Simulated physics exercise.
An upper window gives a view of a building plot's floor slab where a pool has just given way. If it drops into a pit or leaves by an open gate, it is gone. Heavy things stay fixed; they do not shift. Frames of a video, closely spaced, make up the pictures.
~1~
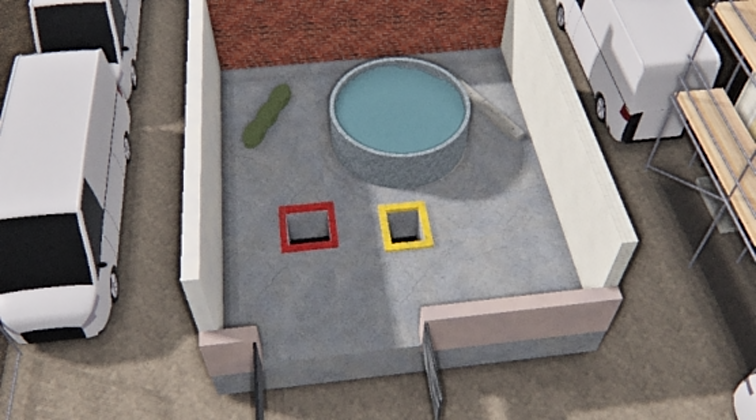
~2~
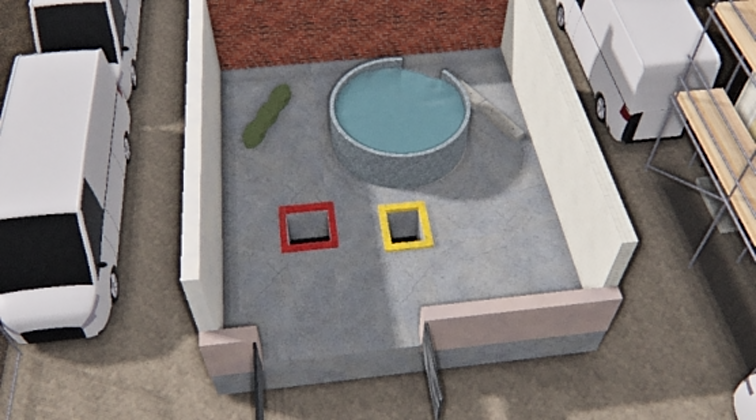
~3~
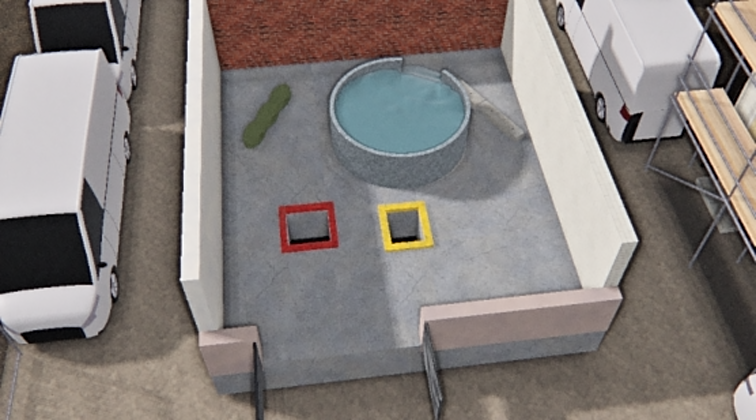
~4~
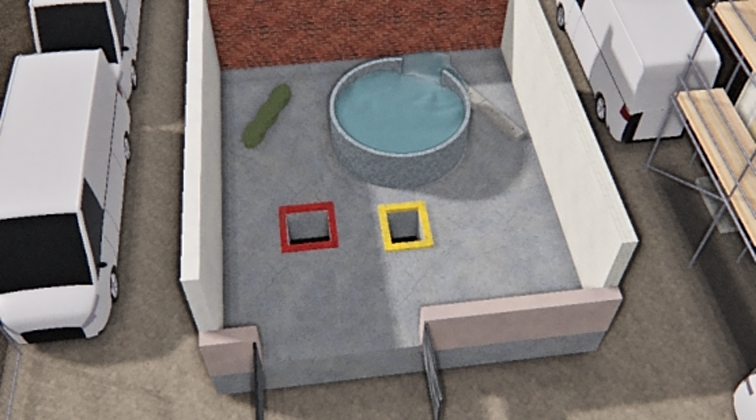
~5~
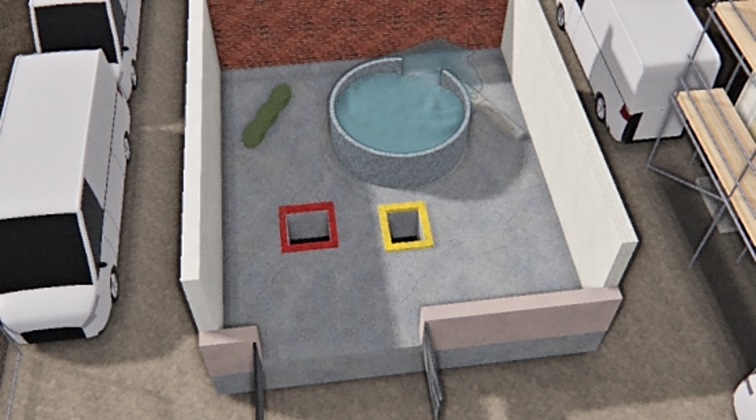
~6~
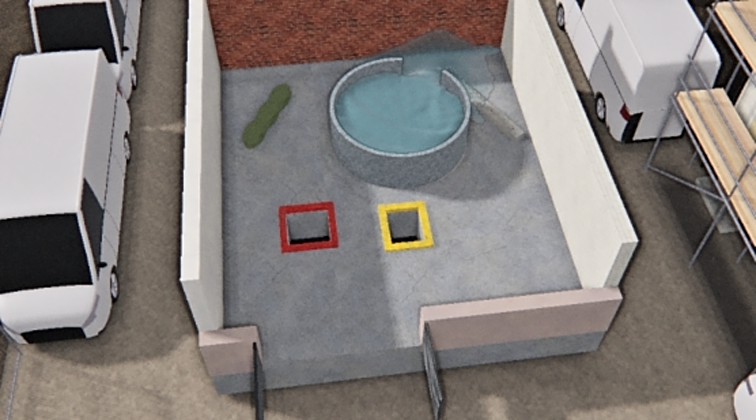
In a walled concrete yard between parked white vans, a round pool of blue water sat still until a gap opened on its far side, and water poured out, spreading toward the back right.
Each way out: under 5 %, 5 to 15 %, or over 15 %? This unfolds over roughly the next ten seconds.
Gate 5 to 15 %; yellow pit under 5 %; red pit under 5 %.
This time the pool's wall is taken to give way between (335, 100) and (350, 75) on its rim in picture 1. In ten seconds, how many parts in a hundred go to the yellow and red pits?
Yellow takes 0 in a hundred, red takes 10 in a hundred.
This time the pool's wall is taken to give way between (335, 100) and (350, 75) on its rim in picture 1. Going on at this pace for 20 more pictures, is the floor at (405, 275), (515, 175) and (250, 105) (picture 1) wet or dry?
Note, points one to three: Unreached / unreached / reached and soaked.
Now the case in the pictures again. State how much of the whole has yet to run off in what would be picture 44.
Some 98 per cent.
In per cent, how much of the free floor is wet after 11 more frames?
Roughly 30 percent, I'd say.
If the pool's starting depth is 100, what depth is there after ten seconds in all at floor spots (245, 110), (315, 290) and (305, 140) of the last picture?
In order: About 12, 14 and 4 in a hundred.
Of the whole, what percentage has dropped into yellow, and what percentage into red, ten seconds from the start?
First 0 %, then 2 %.
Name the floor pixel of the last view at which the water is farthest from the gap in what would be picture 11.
Pixel estimate: (291, 67).
A moment on, water covers 15 % of the floor; the gate 0 %, the yellow pit 0 %, the red pit 0 %.
Next, water covers 30 % of the floor; the gate 0 %, the yellow pit 0 %, the red pit 0 %.
Then, water covers 60 % of the floor; the gate 0 %, the yellow pit 0 %, the red pit 0 %.
Later, water covers 90 % of the floor; the gate 1 %, the yellow pit 0 %, the red pit 0 %.
In the end, water covers 95 % of the floor; the gate 10 %, the yellow pit 1 %, the red pit 2 %.
